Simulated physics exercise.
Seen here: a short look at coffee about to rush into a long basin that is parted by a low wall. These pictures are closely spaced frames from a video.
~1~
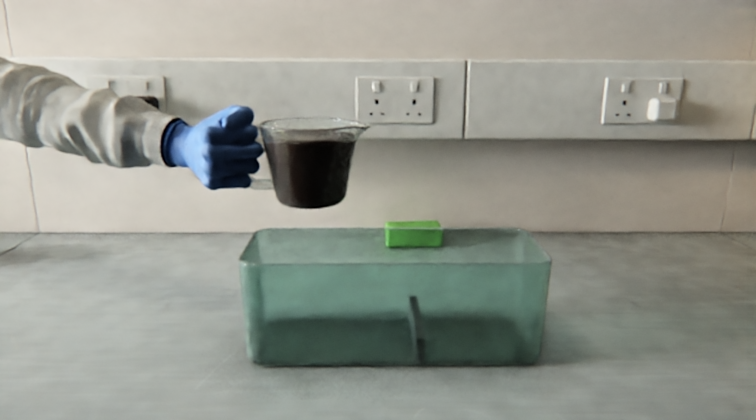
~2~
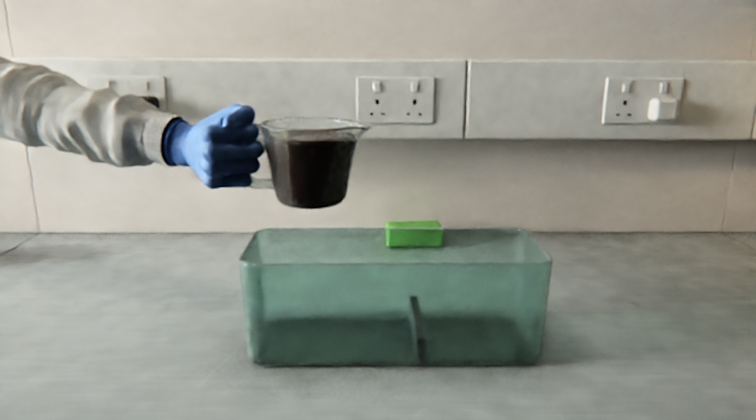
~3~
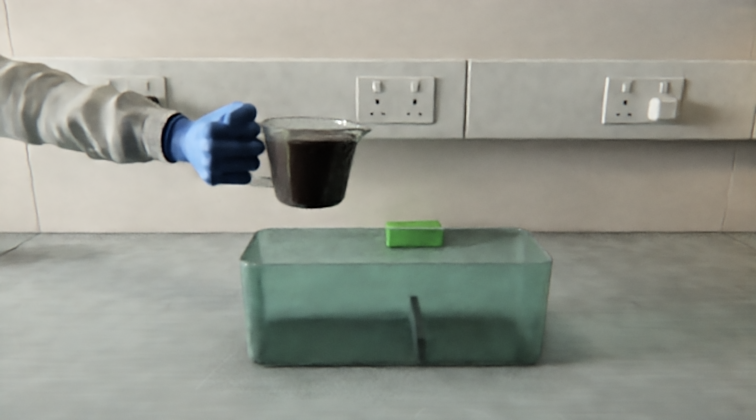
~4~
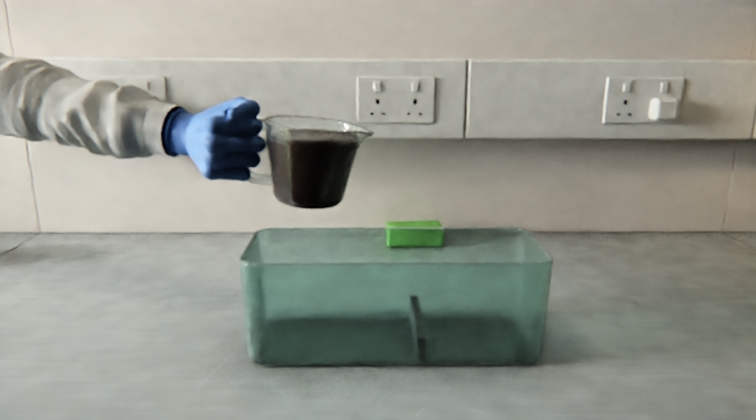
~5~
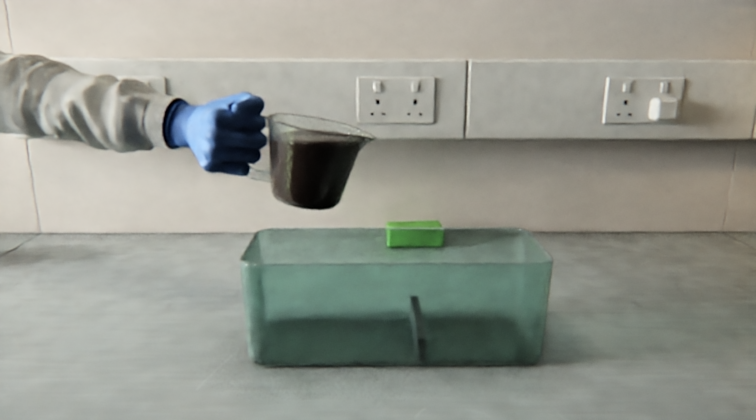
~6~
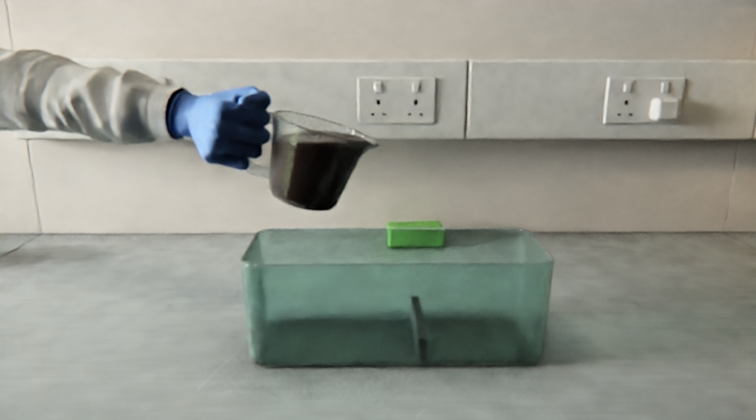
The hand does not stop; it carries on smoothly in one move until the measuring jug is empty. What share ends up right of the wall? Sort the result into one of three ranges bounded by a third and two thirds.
It falls in the middle range, a third to two thirds.
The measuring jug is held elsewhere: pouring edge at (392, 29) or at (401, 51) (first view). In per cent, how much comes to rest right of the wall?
It comes out at around 80 percent and then around 85 percent.
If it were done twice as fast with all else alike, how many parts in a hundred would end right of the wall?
Near 30 parts in a hundred.
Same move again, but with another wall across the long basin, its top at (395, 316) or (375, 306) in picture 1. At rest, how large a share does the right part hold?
It works out to around 75 per cent for the first and around 90 per cent for the second.
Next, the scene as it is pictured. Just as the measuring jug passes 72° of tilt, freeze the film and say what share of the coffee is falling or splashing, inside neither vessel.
Something like 20 per cent of it.
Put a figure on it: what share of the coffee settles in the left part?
I'd put it near 55 per cent.
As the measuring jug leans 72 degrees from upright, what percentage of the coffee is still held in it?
55 per cent, roughly.
A moment on, the tilt is 72° and 57 per cent is still to pour, 7 is left of the wall and 16 right of it.
Next, the tilt is 103° and 7 per cent is still to pour, 45 is left of the wall and 43 right of it.
Then the tilt is 107° and 0 per cent is still to pour, 56 is left of the wall and 44 right of it.
Later the tilt is 107° and 0 per cent is still to pour, 56 is left of the wall and 44 right of it.
In the end 56 per cent lies left of the wall, 44 right of it and 0 outside.
